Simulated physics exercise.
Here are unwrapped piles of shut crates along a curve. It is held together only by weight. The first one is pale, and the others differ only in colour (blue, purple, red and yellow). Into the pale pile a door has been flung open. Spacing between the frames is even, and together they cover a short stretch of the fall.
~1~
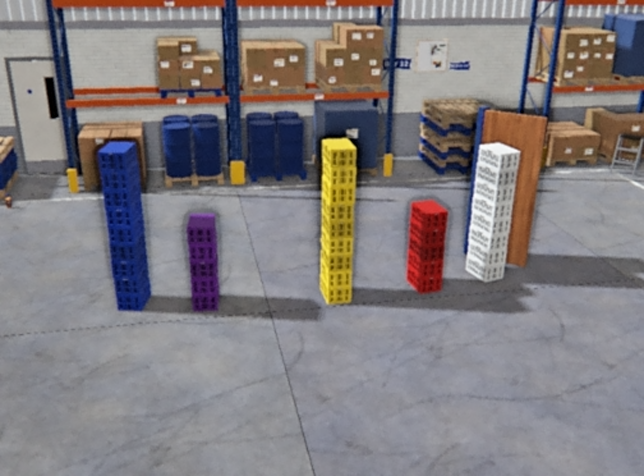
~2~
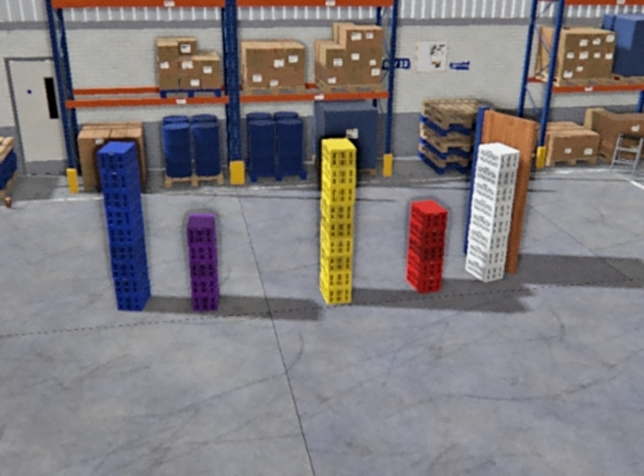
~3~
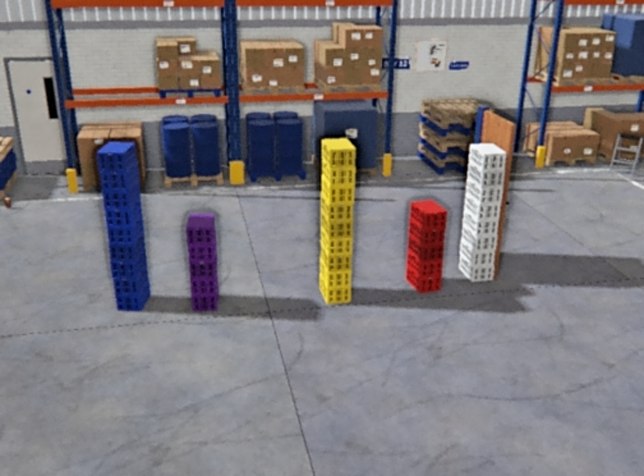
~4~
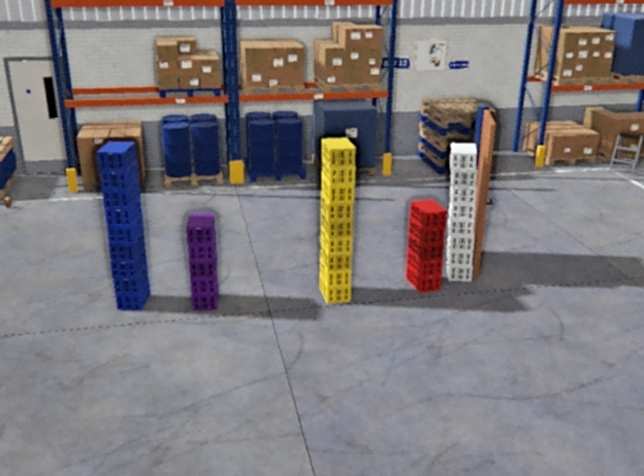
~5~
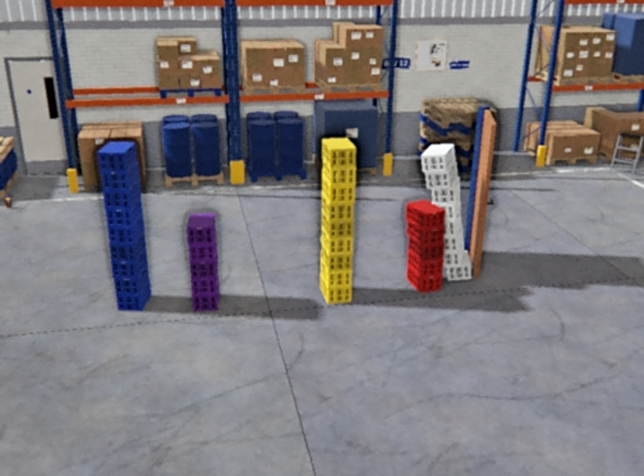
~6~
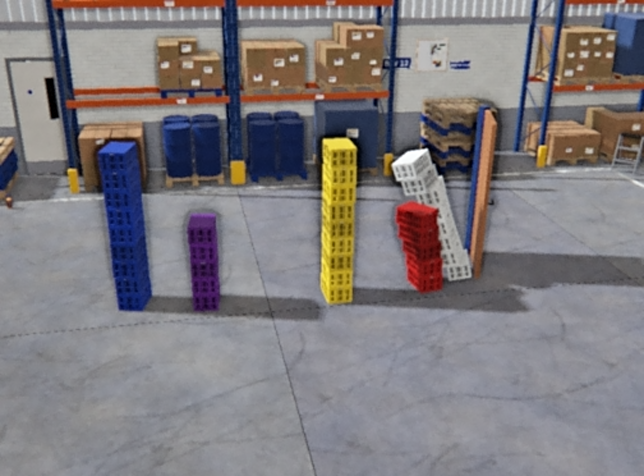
In a warehouse, five stacks of crates in blue, purple, yellow, red and white stand spaced across a concrete floor as a brown door swings in behind the white one. The white stack bends leftward, its top leaning clearly, and the red stack's upper crates shift left too.
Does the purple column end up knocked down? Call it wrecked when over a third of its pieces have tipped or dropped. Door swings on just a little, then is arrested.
No, it stays up.
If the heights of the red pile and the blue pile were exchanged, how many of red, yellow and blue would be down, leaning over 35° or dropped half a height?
Red 9, yellow 8, blue 4.
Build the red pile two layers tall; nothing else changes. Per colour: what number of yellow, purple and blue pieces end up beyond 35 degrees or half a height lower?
Per pile, yellow = 0, purple = 0, blue = 0.
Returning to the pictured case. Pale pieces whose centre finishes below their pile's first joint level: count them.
The number is 8.
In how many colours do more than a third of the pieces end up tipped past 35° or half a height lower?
That gives 1 overall.
Soon after the last picture, 4 of the pale pile down; none of the 5 purple crates down (0 of 28 in all colours); top purple crate unmoved; top red crate leaning a little.
A little later, 7 of the pale pile down; none of the 5 purple crates down (0 of 28 in all colours); top purple crate unmoved; top red crate leaning clearly, half its height lower.
Later still, 7 of the pale pile down; none of the 5 purple crates down (4 of 28 in all colours); top purple crate unmoved; top red crate leaning steeply, some two heights lower.
After that, 7 of the pale pile down; none of the 5 purple crates down (4 of 28 in all colours); top purple crate unmoved; top red crate leaning well over, some three heights lower.
At rest, 7 of the pale pile down; none of the 5 purple crates down (4 of 28 in all colours); top purple crate unmoved; top red crate on its side. As the last picture would show them, middles, top purple crate near (202, 229), top red crate near (369, 311).
